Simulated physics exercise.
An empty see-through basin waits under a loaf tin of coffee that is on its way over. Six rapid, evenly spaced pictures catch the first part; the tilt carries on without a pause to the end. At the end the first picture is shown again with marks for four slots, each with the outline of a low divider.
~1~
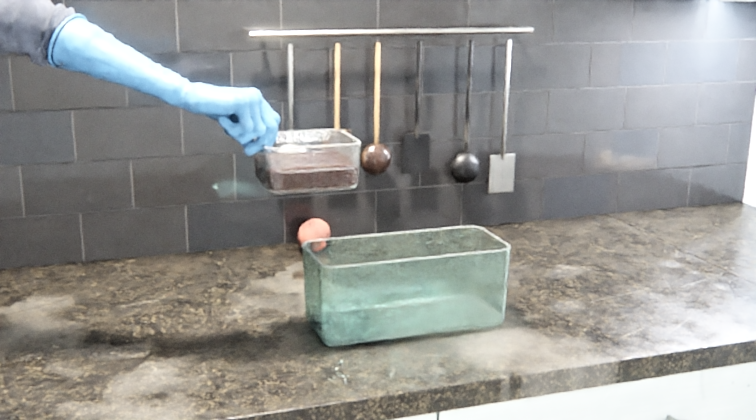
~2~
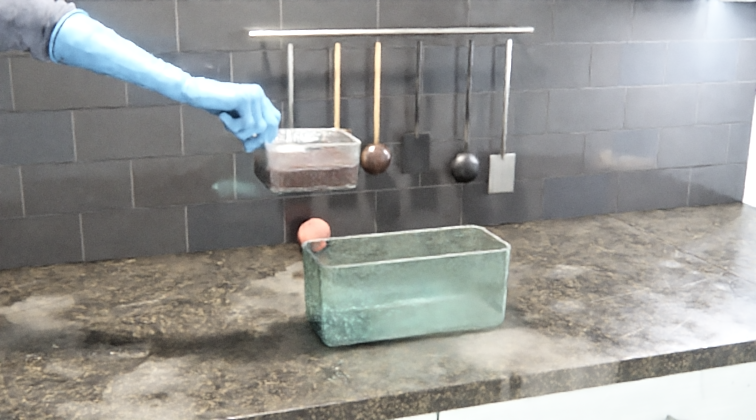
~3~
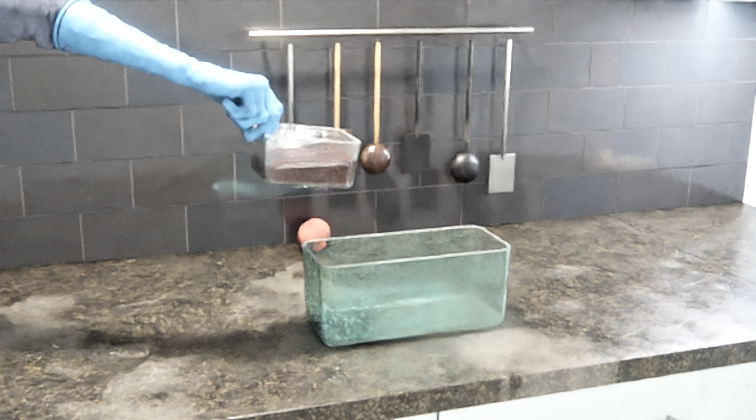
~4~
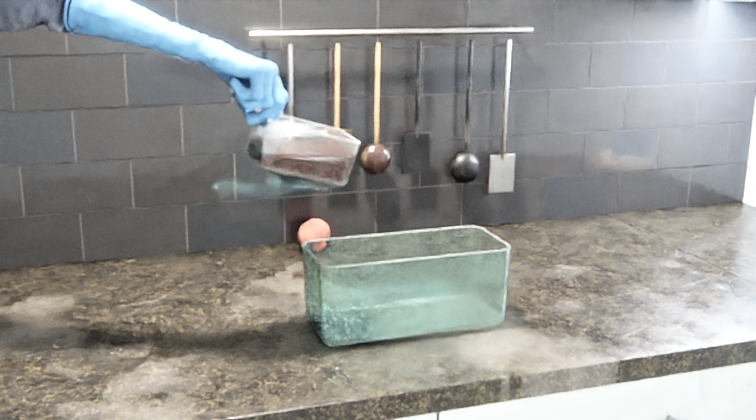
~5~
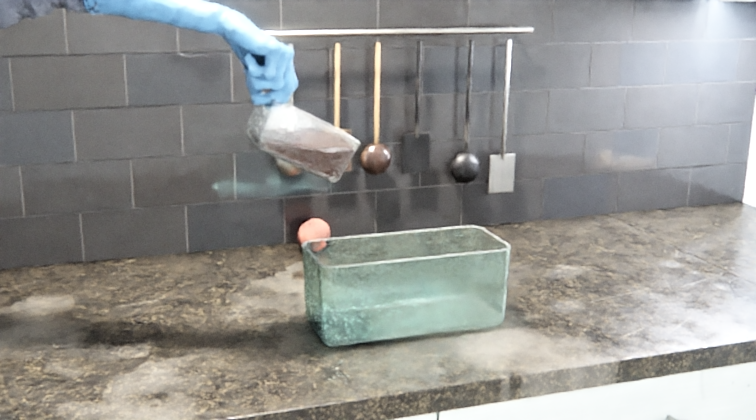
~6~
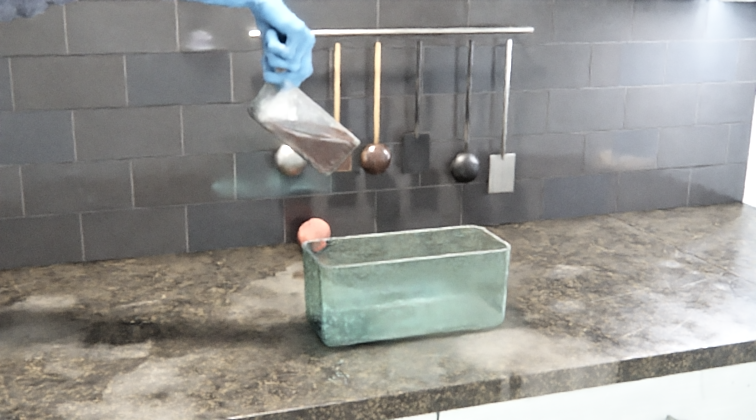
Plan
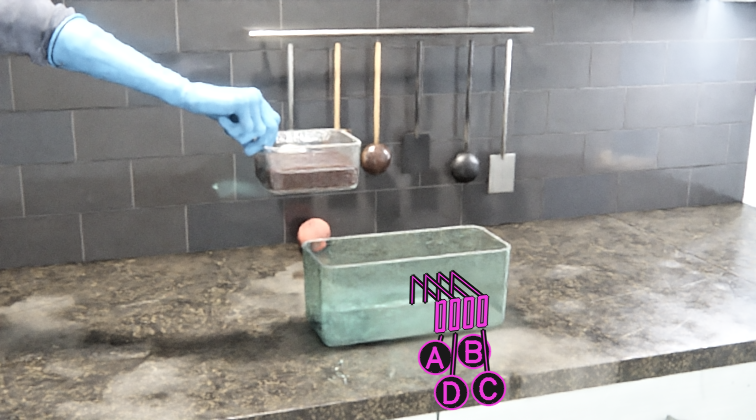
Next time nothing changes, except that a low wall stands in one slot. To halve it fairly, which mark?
Position A does it best.
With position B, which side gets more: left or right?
The left one.
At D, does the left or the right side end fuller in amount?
The left side.
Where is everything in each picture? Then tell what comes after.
Upright, lip at (350, 136); basin from (321, 345) to (503, 322); nothing has left yet, in the first picture.
Upright, lip at (350, 136); nothing has left yet, in the second picture.
Tipped about 7°, lip at (350, 136); nothing has left yet, in the third picture.
Tipped about 16°, lip at (350, 136); nothing has left yet, in the fourth picture.
Tipped about 28°, lip at (350, 136); nothing has left yet, in the fifth picture.
Tipped about 41°, lip at (350, 136); nothing has left yet, in the sixth picture.
On the marked copy, A at (441, 336); B at (469, 332); C at (483, 330); D at (455, 334).
With A, about 46 % ends left of the wall and 43 % right of it; 10 % is lost outside.
With B, about 84 % ends left of the wall and 7 % right of it; 9 % is lost outside.
With C, about 79 % ends left of the wall and 9 % right of it; 12 % is lost outside.
With D, about 79 % ends left of the wall and 15 % right of it; 6 % is lost outside.
